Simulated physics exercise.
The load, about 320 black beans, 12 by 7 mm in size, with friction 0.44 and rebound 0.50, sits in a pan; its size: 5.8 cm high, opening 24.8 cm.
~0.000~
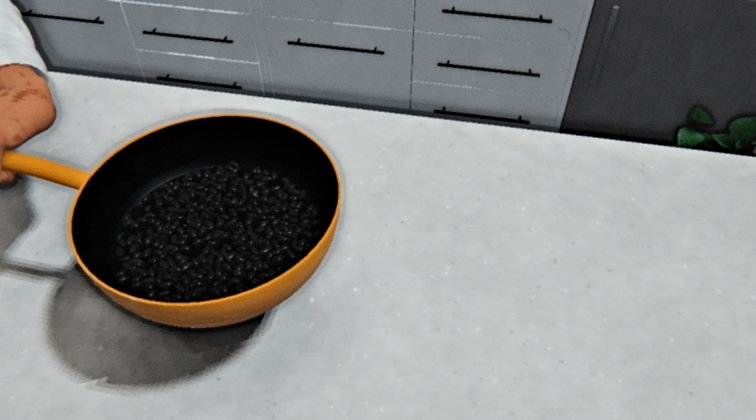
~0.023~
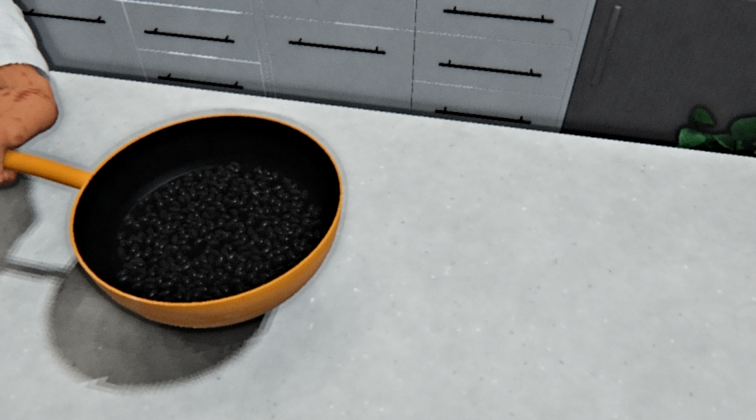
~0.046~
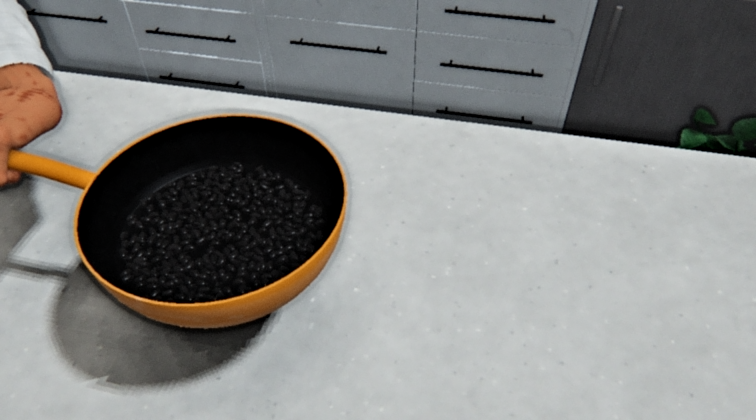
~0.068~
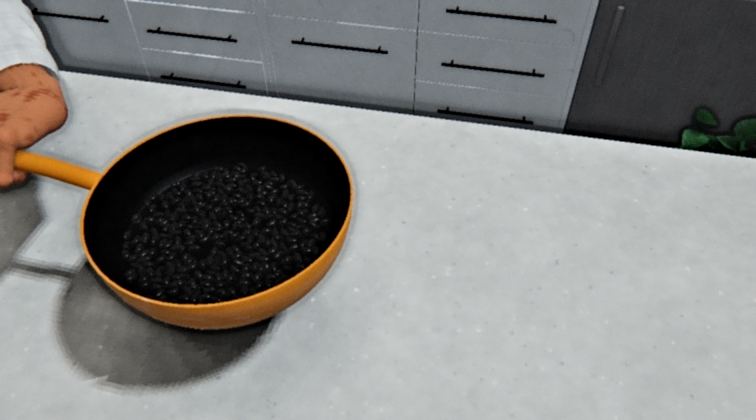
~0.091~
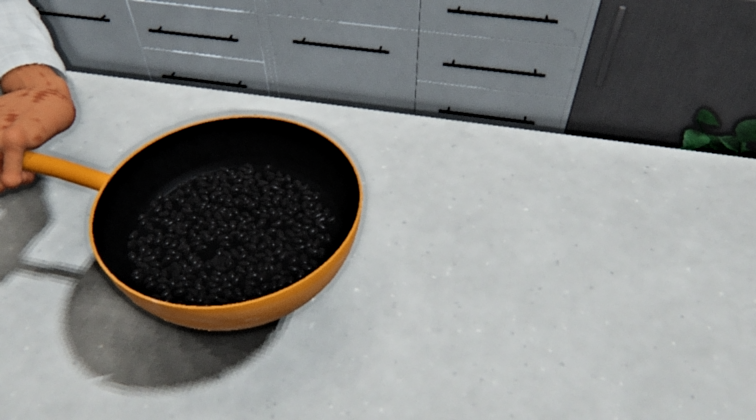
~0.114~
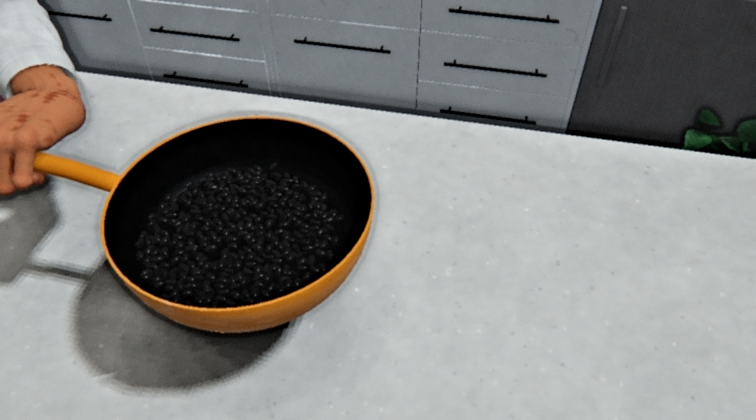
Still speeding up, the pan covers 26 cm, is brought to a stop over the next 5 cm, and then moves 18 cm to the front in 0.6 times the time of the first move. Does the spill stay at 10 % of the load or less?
It's going to lose no more than a tenth.
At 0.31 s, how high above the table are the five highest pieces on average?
My guess is near 15 centimetres up.
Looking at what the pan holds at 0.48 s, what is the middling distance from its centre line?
Roughly 10.0 centimetres, I'd say.
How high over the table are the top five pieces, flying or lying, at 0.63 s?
19 cm.
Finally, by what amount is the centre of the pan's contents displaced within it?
Around 6.0 cm.
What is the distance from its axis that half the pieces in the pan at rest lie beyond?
I'd reckon it's close to 8.5 cm.
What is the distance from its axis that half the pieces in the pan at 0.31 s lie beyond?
I'd put it near 7.5 cm.
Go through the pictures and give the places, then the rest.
The first frame shows pan at (238, 302); tilt 0 degrees; moved 0.0 cm; leading edge at (336, 214); top of the load at (256, 171).
The second frame shows pan at (240, 302); tilt 0 degrees; moved 0.1 cm; leading edge at (338, 214); top of the load at (258, 171).
The third frame shows pan at (243, 303); tilt 0 degrees; moved 0.5 cm; leading edge at (342, 215); top of the load at (224, 171).
The fourth frame shows pan at (249, 305); tilt 0 degrees; moved 1.1 cm; leading edge at (349, 216); top of the load at (244, 172).
The fifth frame shows pan at (256, 307); tilt 0 degrees; moved 2.0 cm; leading edge at (358, 217); top of the load at (250, 173).
The sixth frame shows pan at (266, 310); tilt 0 degrees; moved 3.1 cm; leading edge at (370, 219); top of the load at (258, 174). Its speed is now 0.55 m/s.
After 0.31 s, tilt 0 degrees; pan 100 %; middle of all pieces near (406, 262).
After 0.48 s, tilt 0 degrees; pan 100 %; middle of all pieces near (617, 305).
After 0.63 s, tilt 0 degrees; pan 95 %, in the air 5 %.
After 0.77 s, tilt 0 degrees; pan 95 %, fallen right of where it stops 5 %.
In the end, at 1.4 s, pan 95 %, fallen right of where it stops 5 %.
